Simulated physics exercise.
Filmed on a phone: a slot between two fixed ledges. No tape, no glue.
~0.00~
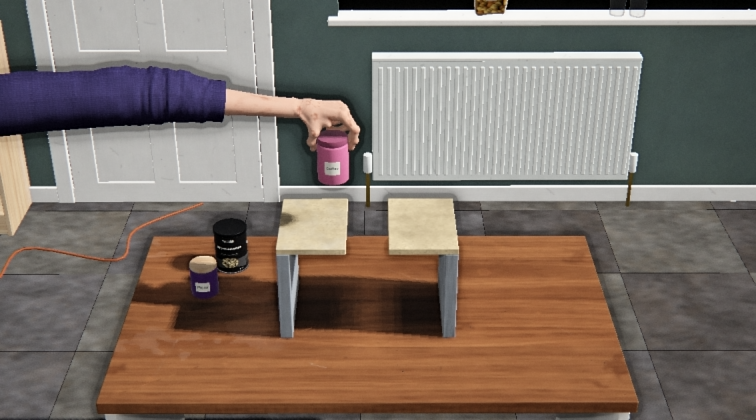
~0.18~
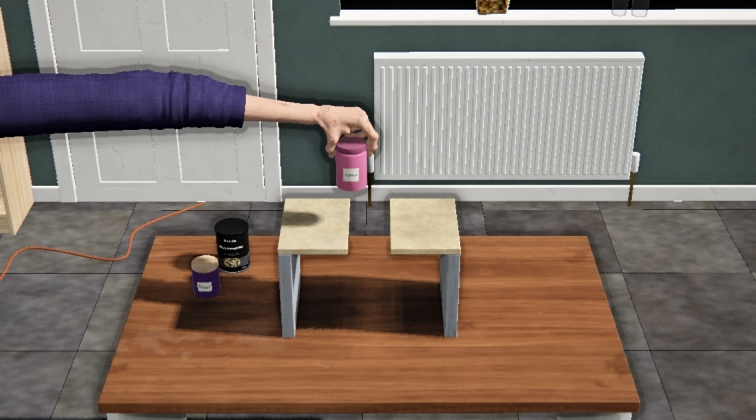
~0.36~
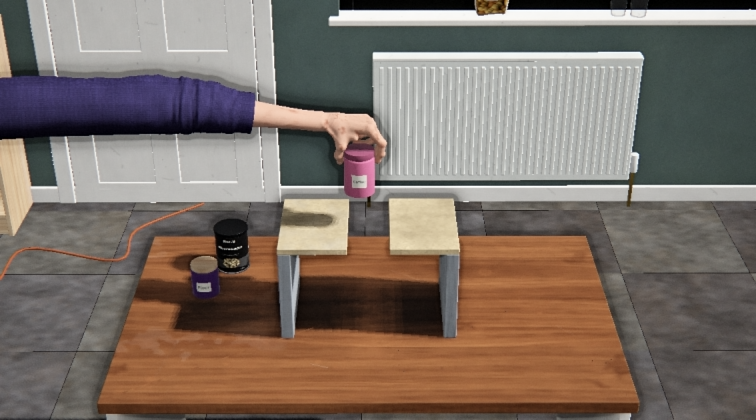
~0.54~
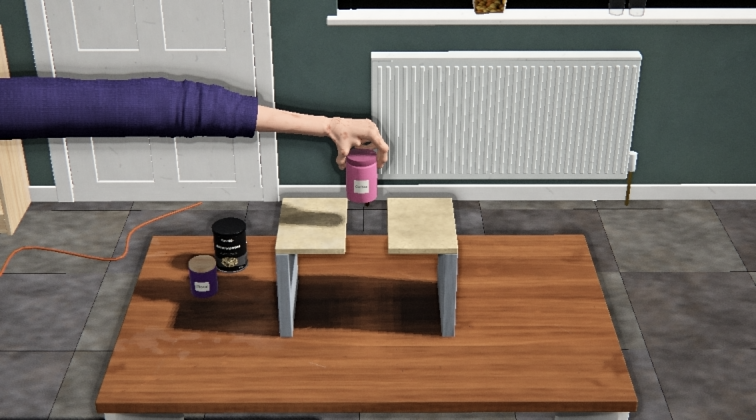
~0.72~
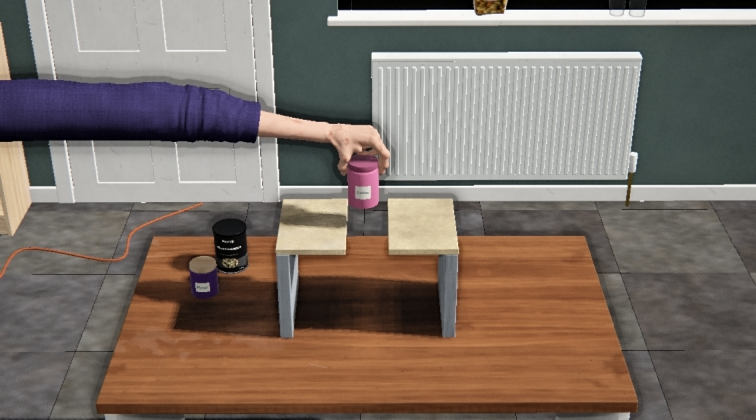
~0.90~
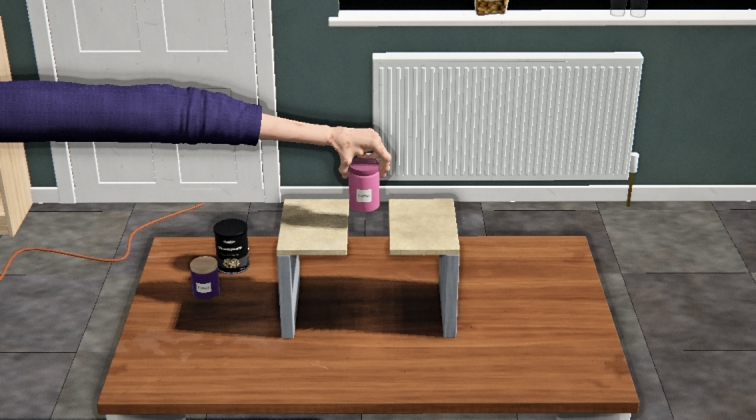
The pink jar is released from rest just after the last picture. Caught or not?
Outcome: The jar reaches the table.
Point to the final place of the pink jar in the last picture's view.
At about (365, 292).
By 1.22 s, pink jar moved well along near (365, 271).
By 1.56 s, pink jar moved well along near (365, 292).
When it is over (1.9 s), moved from the start, pink jar; the other 2 as before. End places, in pixels of the last picture, pink jar near (365, 292). The jar drops through.
